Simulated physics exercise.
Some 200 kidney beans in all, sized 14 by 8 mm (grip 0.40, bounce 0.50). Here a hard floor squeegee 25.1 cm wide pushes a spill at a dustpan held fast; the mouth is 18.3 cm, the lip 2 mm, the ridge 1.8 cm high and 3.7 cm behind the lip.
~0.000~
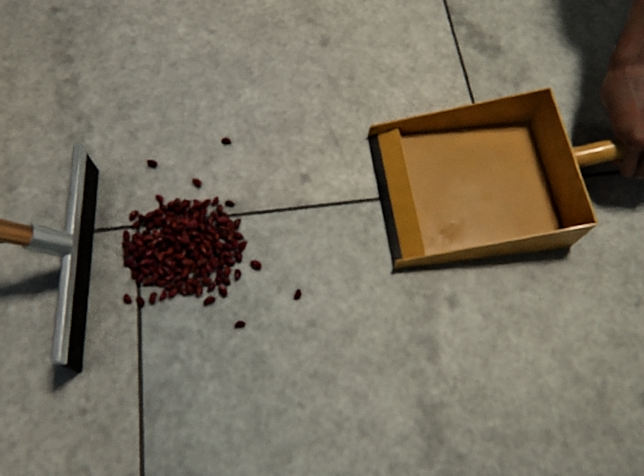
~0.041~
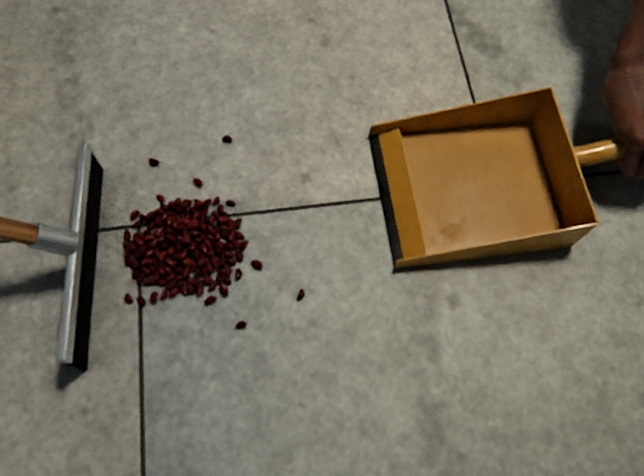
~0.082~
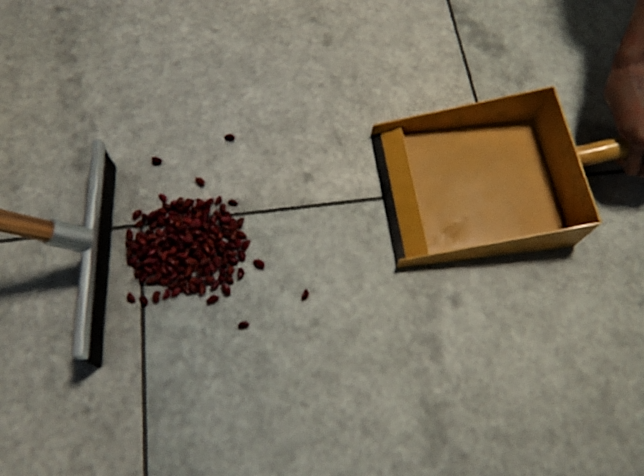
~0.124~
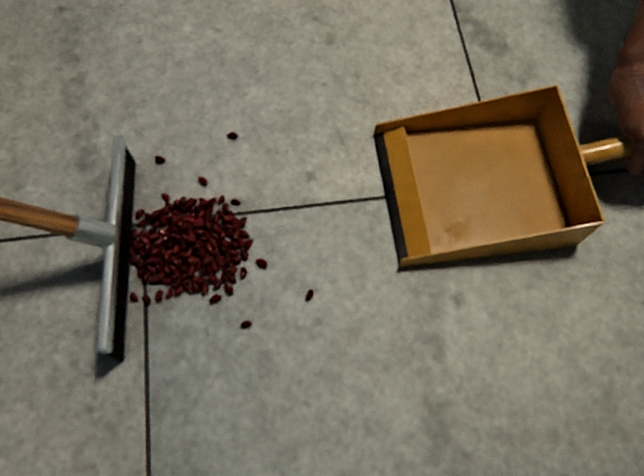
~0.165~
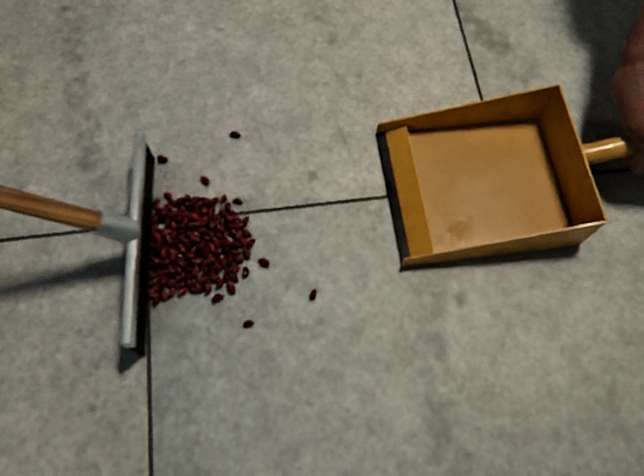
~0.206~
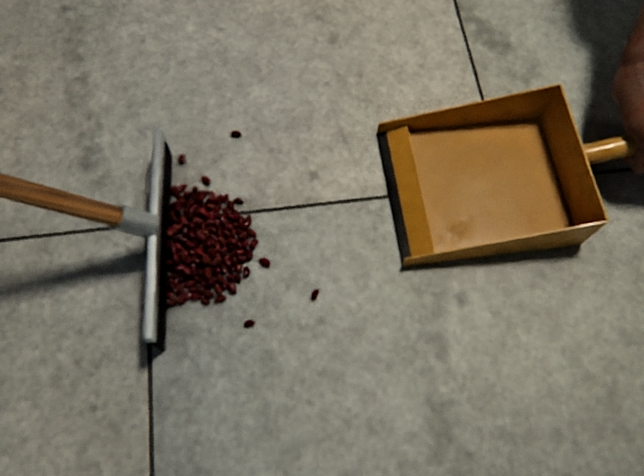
On a gray concrete floor, a wooden-handled squeegee slid right into a pile of dark red beans and began bunching them together, while a hand at the right kept a yellow-brown dustpan still.
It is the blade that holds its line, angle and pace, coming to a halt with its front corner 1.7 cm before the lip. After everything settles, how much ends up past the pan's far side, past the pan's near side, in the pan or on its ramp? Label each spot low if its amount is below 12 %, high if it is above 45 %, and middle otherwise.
Past the pan's far side: Low, past the pan's near side: Middle, in the pan or on its ramp: Middle.
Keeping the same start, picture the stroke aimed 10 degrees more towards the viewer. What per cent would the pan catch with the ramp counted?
That would give about 30 percent.
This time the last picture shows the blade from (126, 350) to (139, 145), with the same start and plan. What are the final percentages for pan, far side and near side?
Pan: 40, far side: 0, near side: 20.
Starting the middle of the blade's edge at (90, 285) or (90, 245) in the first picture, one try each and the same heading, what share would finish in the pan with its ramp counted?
40 and 35 per cent, roughly.
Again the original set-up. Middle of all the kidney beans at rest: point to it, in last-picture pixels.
After settling, the middle sits near (393, 207).
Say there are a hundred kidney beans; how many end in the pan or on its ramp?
35 %.
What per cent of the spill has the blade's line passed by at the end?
5 %.
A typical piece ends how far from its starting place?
Roughly 26 cm.
After 0.45 s, middle of the blade 15 cm from the lip; 0 % over the lip, far side 0 %, near side 15 %.
Then, at 0.61 s, middle of the blade 7 cm from the lip; 0 % over the lip, far side 0 %, near side 15 %.
After 0.89 s, middle of the blade 3 cm from the lip; 35 % over the lip, far side 0 %, near side 15 %.
By 2.2 s all is still; far side 5 %, near side 15 %, pan 35 %, in front of the lip or behind the blade 45 %.
